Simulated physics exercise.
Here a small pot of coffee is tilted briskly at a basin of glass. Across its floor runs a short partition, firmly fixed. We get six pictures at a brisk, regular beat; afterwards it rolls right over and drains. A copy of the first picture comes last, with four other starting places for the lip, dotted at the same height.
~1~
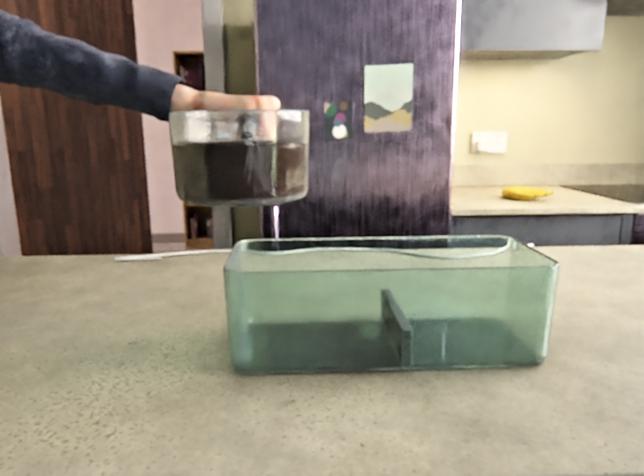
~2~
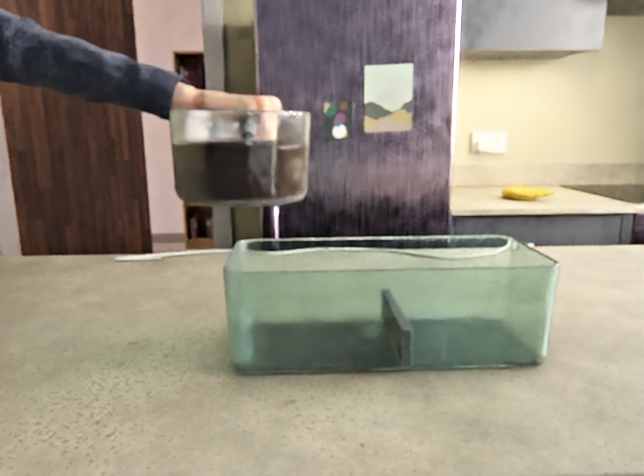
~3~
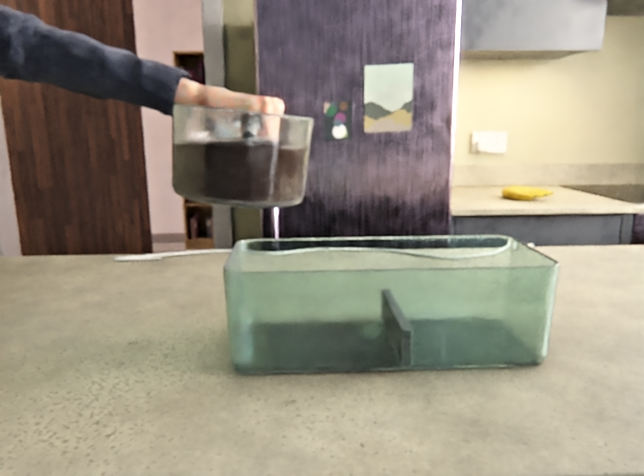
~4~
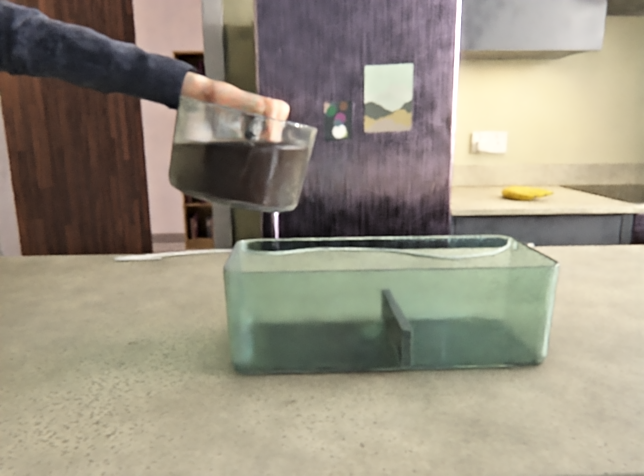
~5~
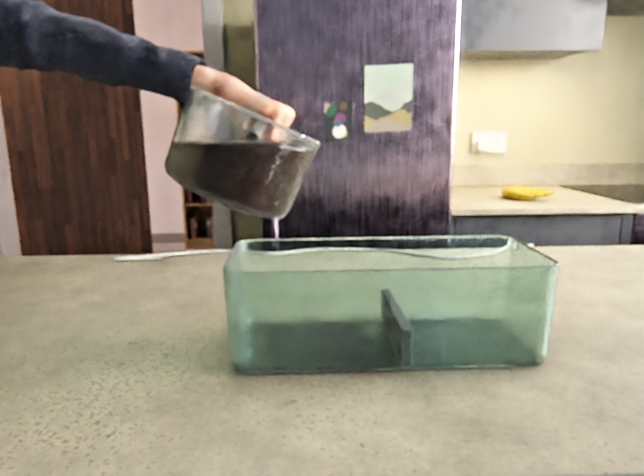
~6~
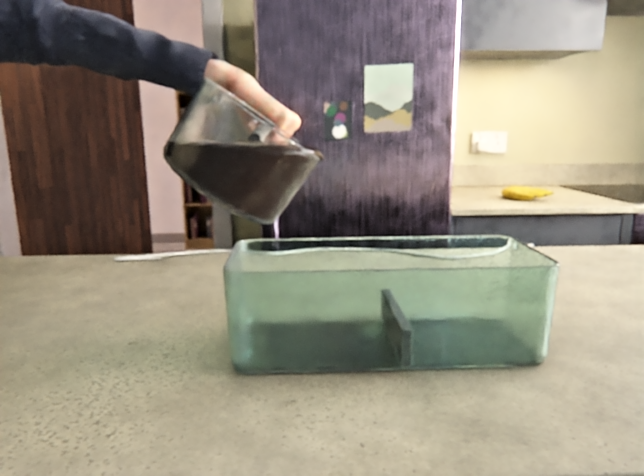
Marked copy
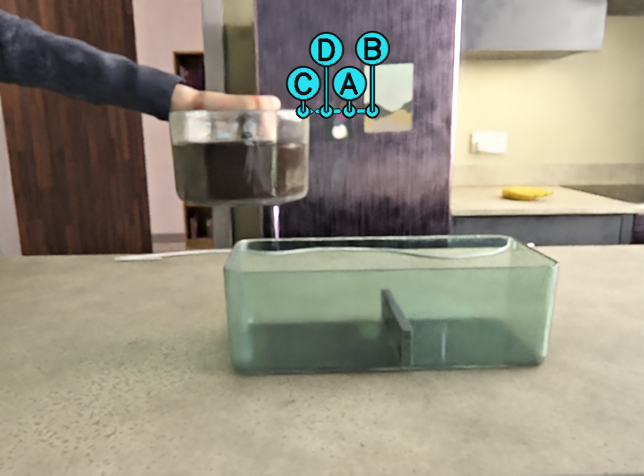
In a kitchen, a hand tilting a clear container of dark liquid steadily rightward above a rectangular glass basin with a short partition.
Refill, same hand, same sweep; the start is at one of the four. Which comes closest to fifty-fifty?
Place A does it best.
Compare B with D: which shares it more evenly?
The answer is B.
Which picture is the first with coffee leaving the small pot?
In picture 6.
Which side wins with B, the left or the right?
The right side.
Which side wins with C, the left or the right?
More ends on the left.
In cyan, A at (349, 111); B at (372, 110); C at (303, 111); D at (326, 111).
With A, about 51 % ends left of the wall and 48 % right of it.
With B, about 33 % ends left of the wall and 66 % right of it.
With C, about 91 % ends left of the wall and 8 % right of it.
With D, about 78 % ends left of the wall and 20 % right of it.
